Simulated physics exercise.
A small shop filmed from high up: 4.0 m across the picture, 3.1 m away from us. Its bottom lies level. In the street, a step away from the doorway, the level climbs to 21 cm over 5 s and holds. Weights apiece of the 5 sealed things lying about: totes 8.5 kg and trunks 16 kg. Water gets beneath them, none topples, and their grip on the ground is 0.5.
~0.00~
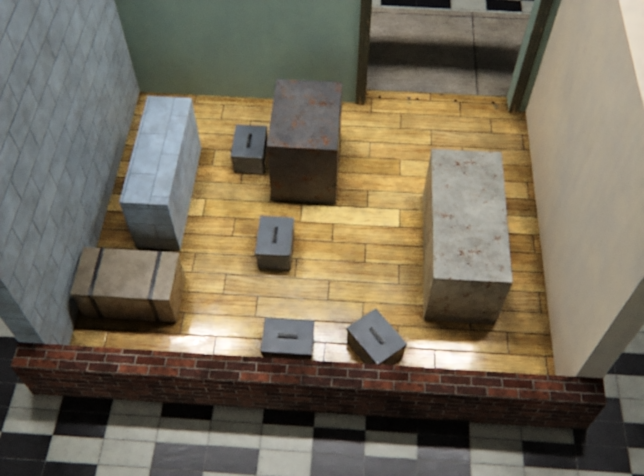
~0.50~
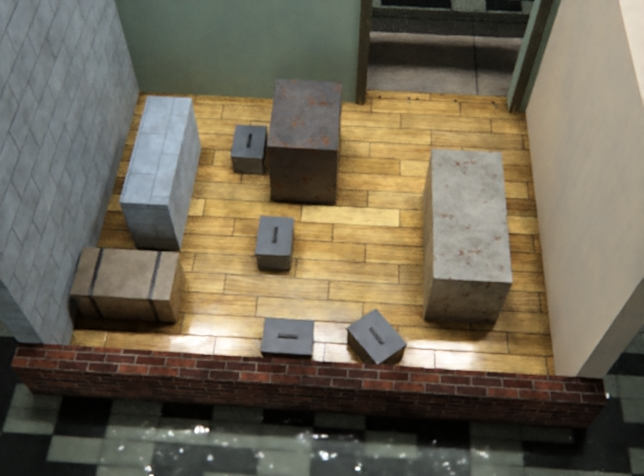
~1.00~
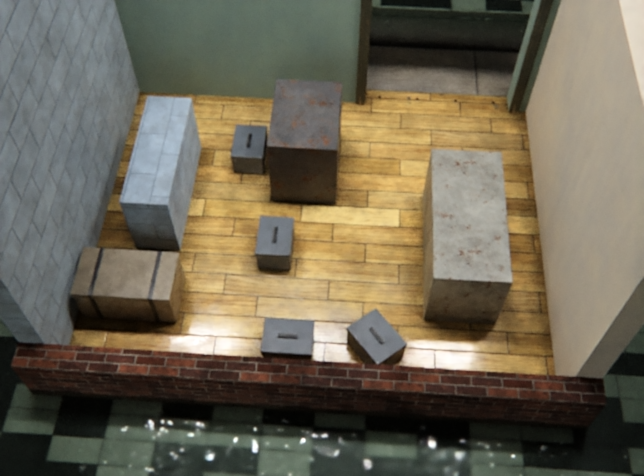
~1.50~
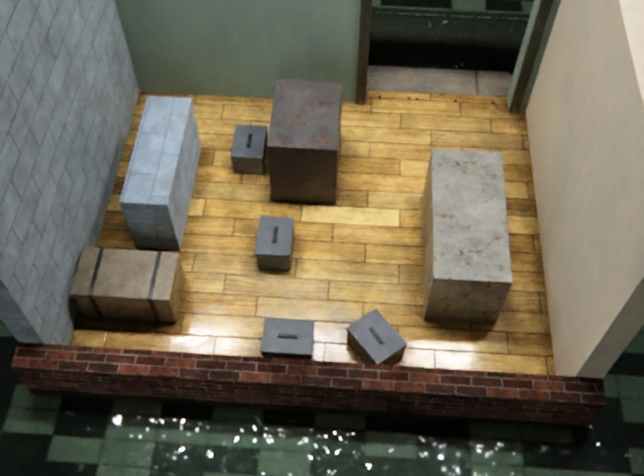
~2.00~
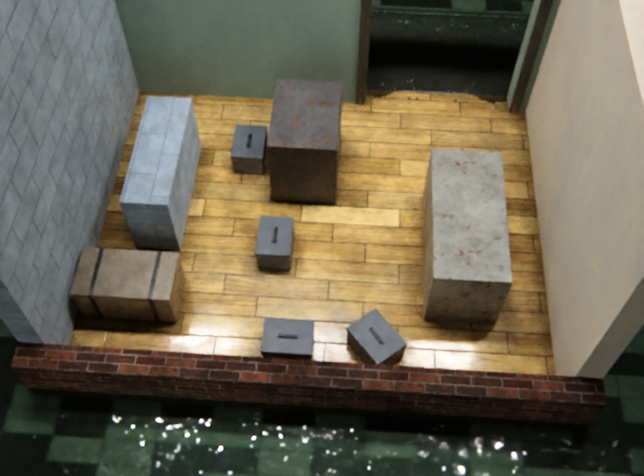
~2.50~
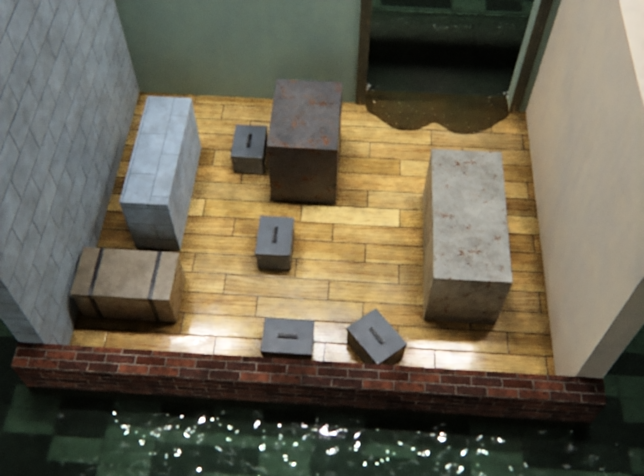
In a small shop seen from above, grey boxes and larger blocks stayed still on the wooden floor while dark water spread over the checkered ground outside, then began coming in through the back doorway.
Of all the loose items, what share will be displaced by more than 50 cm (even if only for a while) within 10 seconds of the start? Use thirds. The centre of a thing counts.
Share: One to two thirds.
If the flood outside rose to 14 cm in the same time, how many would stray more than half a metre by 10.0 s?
Then 2.
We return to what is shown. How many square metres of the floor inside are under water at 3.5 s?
Roughly 1.5 m2.
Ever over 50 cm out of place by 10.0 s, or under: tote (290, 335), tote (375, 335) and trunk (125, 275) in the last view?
In turn: More, past it, under.
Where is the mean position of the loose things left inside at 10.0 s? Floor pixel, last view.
Near (179, 259).
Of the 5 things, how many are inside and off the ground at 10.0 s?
I count 3.
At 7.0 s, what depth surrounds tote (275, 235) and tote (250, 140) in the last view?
Roughly 3 and 0 cm.
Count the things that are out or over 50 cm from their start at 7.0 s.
I count 0.
After 3.5 s 0 of 5 are over 50 cm from their spots; 0 afloat.
After 4.5 s 0 of 5 are over 50 cm from their spots; 0 afloat.
After 7.0 s 0 of 5 are over 50 cm from their spots; 1 afloat.
After 10.0 s 2 of 5 are over 50 cm from their spots, and 2 have been at some point; 3 afloat.
